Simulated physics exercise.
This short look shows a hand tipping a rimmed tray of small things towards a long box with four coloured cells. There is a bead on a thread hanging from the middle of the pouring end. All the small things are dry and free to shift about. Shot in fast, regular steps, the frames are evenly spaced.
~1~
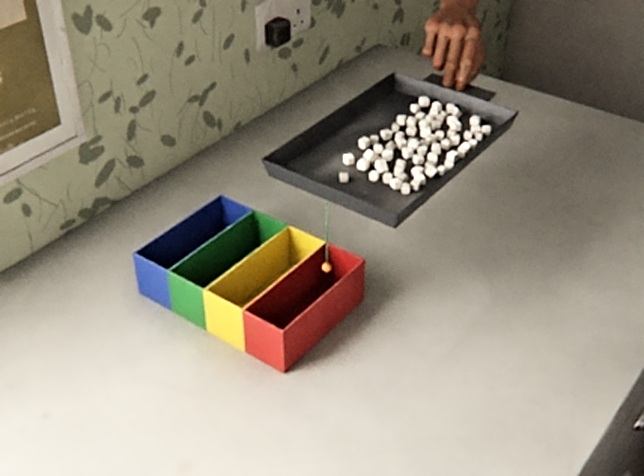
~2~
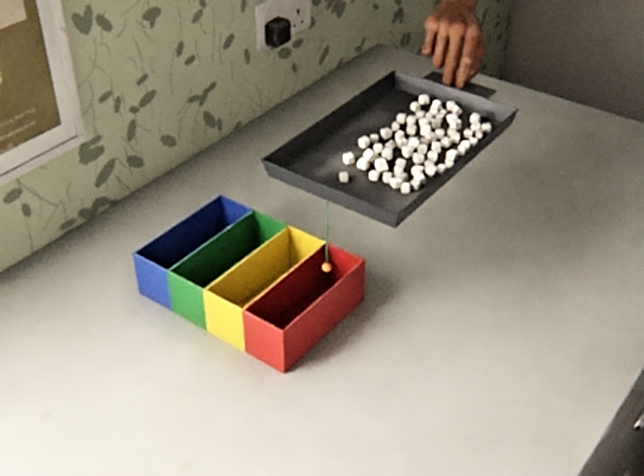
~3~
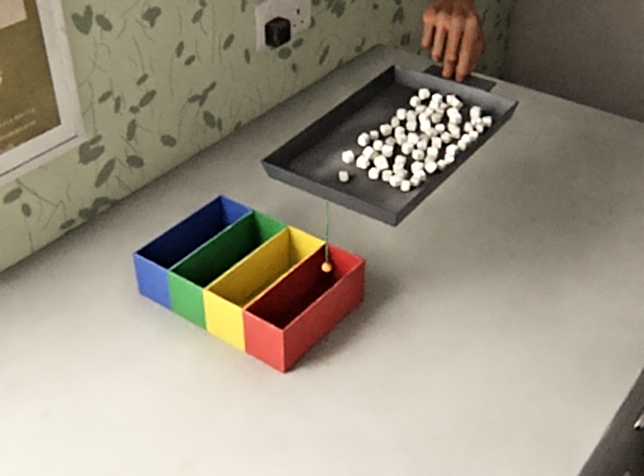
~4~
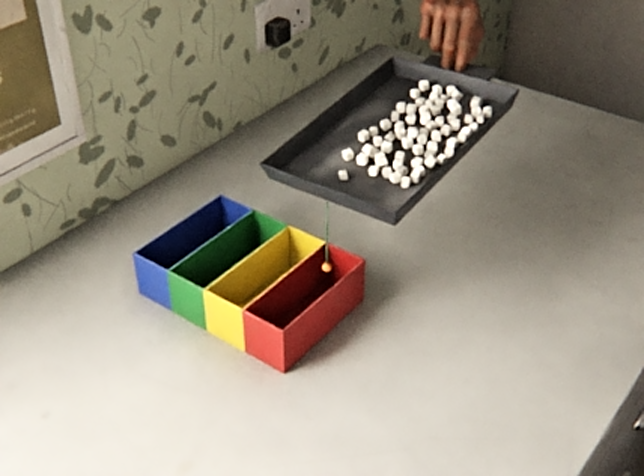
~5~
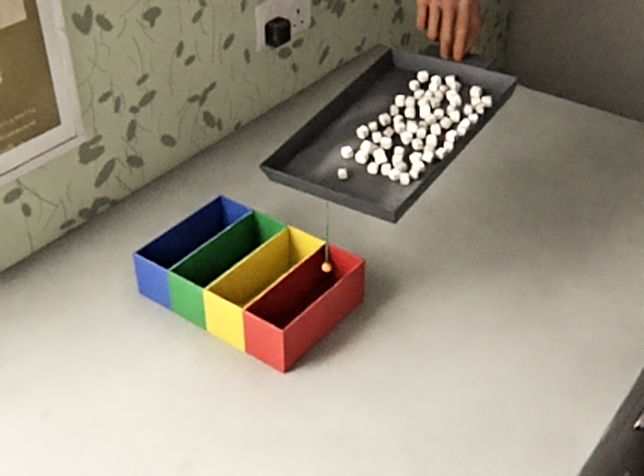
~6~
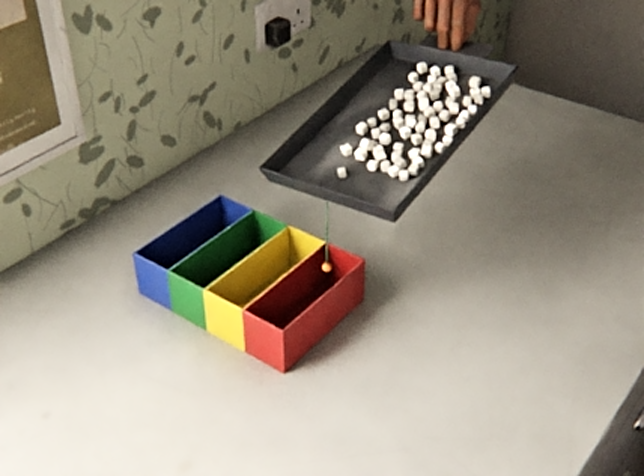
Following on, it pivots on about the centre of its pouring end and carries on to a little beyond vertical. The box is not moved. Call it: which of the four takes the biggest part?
The yellow compartment.
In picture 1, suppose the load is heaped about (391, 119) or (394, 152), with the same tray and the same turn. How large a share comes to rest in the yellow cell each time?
Roughly 60 and 60 percent, in that order.
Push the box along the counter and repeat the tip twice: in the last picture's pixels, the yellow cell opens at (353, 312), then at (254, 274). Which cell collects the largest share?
Going by the two tries in order: Blue, then the yellow one.
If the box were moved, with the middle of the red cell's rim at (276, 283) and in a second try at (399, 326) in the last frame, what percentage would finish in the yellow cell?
About 50 per cent, then about 0 per cent.
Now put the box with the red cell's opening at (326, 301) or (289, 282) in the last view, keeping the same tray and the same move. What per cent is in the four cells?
Some 100 and then some 100 per cent.
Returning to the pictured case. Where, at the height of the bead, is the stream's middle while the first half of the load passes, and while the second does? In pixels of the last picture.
Roughly at (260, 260) first, and then at (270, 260).
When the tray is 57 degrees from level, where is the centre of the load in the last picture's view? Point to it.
Around (308, 167).
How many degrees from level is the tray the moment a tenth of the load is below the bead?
It's turned some 95 degrees by then.
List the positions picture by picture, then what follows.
The first frame shows corners of the pouring end at (269, 159) and (396, 210), level; middle of the load at (424, 145), sugar cubes; bead on its thread at (327, 267); blue cell at (153, 278); green cell at (188, 297); yellow cell at (225, 317); red cell at (263, 338).
The second frame shows corners of the pouring end at (268, 159) and (396, 210), level; middle of the load at (424, 144).
The third frame shows corners of the pouring end at (268, 160) and (395, 209), tipped barely, lowest at the left corner; middle of the load at (424, 139).
The fourth frame shows corners of the pouring end at (267, 162) and (394, 208), tipped a little, lowest at the left corner; middle of the load at (424, 133).
The fifth frame shows corners of the pouring end at (266, 164) and (393, 207), tipped a little, lowest at the left corner; middle of the load at (424, 127).
The sixth frame shows corners of the pouring end at (265, 166) and (392, 207), tipped a little, lowest at the left corner; middle of the load at (423, 120); blue cell at (153, 278); green cell at (188, 297); yellow cell at (225, 317); red cell at (263, 338).
Soon after the last picture, tray tipped steeply; nearly all on the tray; a stray few in the green cell; a stray few falling or outside the box.
A little later, tray tipped right over; most on the tray; a small part in the yellow cell; a small part in the green cell; a stray few falling or outside the box.
Later still, tray tipped past a quarter turn; about half in the yellow cell; about a quarter in the red cell; about a quarter in the green cell; a small part falling or outside the box.
At rest, tray tipped past a quarter turn; about half in the yellow cell; about a quarter in the red cell; about a quarter in the green cell; none in the blue cell; a small part outside the box.
